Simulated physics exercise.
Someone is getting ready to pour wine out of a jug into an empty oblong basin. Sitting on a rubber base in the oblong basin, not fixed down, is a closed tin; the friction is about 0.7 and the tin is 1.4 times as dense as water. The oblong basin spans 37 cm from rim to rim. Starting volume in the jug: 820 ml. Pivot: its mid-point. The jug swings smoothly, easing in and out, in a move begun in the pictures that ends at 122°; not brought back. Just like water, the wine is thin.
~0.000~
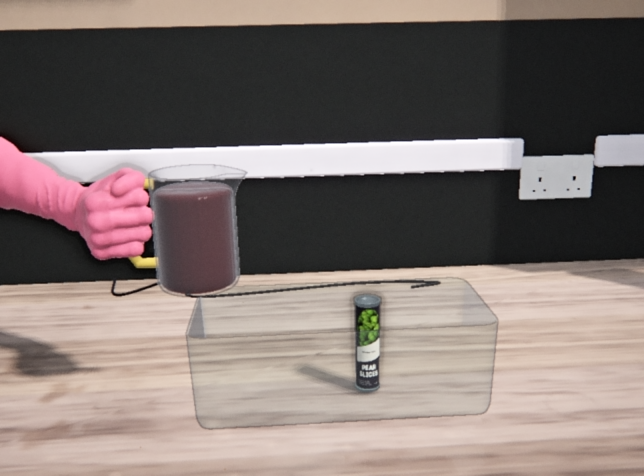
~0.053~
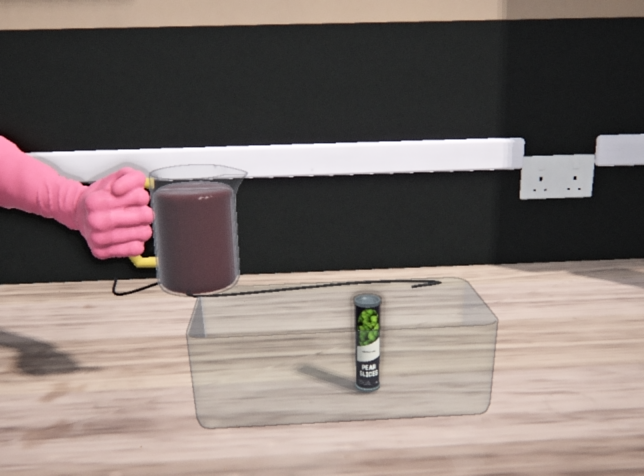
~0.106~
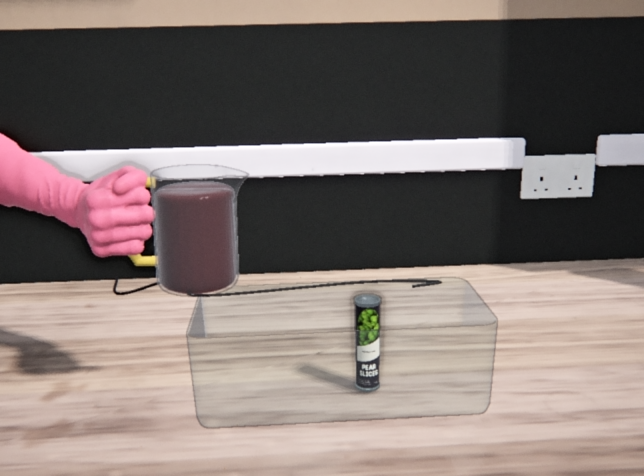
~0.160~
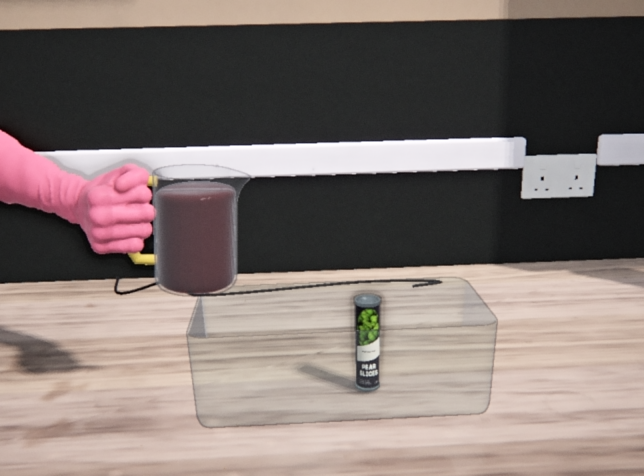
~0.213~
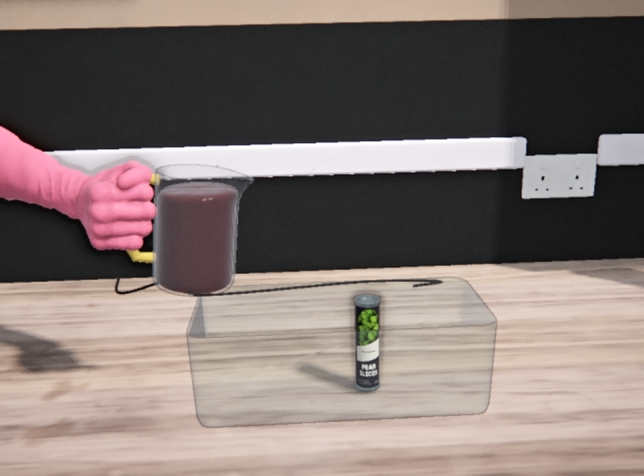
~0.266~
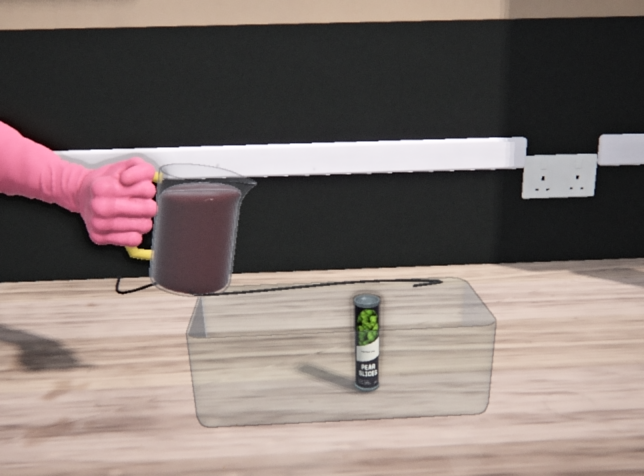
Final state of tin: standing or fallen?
It is left standing.
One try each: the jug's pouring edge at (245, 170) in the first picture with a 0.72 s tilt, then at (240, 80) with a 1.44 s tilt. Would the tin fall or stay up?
First it stays up; then it keeps standing.
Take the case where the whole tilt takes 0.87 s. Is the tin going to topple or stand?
It stays steady, then.
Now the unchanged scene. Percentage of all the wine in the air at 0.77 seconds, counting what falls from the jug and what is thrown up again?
About 10 per cent.
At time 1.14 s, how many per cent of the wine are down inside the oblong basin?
Roughly 64 %.
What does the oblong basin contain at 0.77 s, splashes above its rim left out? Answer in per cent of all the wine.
About 5%.
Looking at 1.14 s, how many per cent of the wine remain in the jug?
I reckon near 24 per cent still sits there.
Then, 0.77 s in, the tilt is 67° and 85 per cent is still to pour; the tin stands where it began.
Then, 1.14 s in, the tilt is 109° and 25 per cent is still to pour; the tin stands where it began.
Then, 1.52 s in, the tilt is 122° and 0 per cent is still to pour; the tin stands where it began.
Then, 1.94 s in, the tilt is 122° and 0 per cent is still to pour; the tin stands where it began.
Finally, the tin stands where it began.
